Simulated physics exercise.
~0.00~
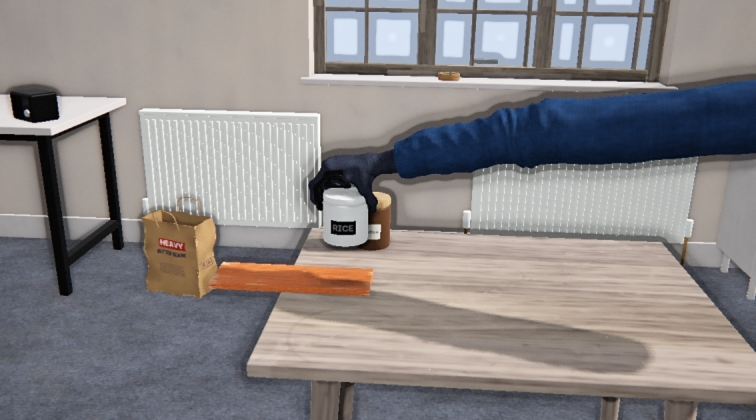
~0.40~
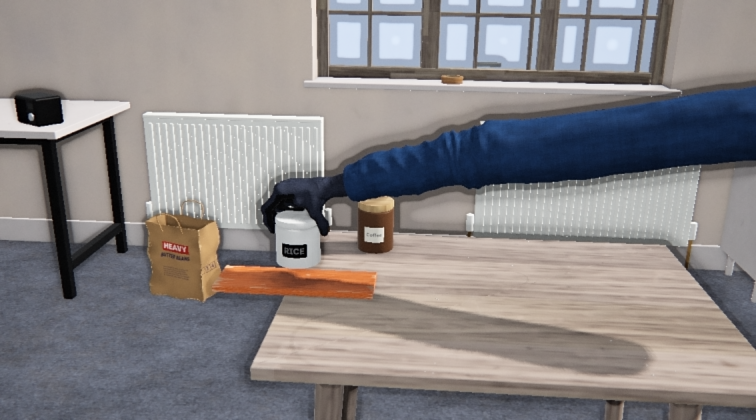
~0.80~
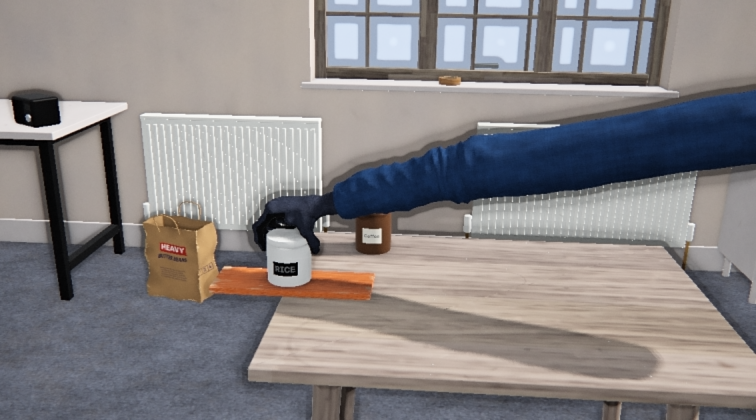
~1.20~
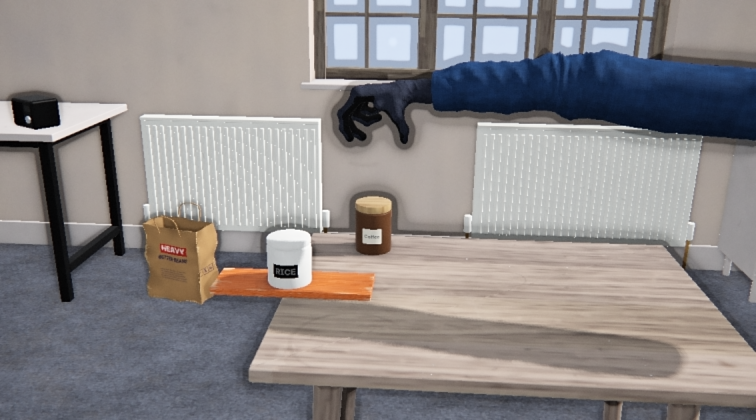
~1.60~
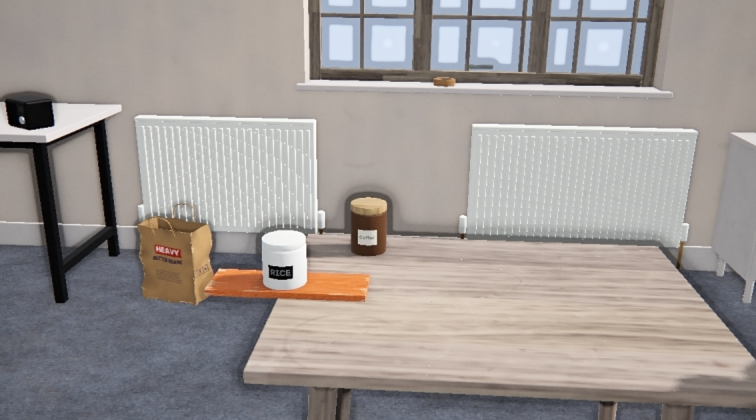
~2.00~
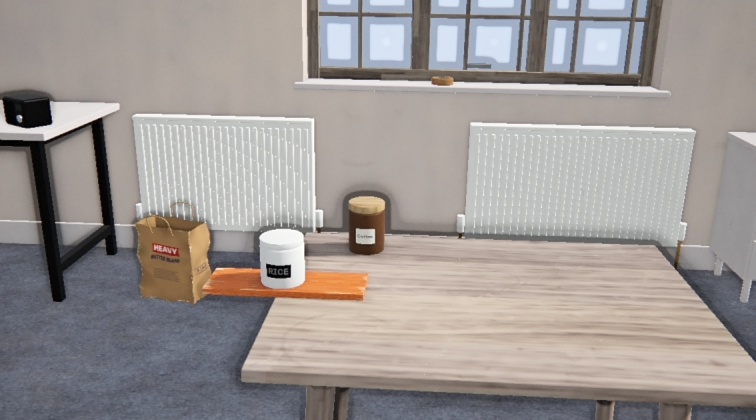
A gloved hand sets a white jar on the overhanging orange plank, which stays put.
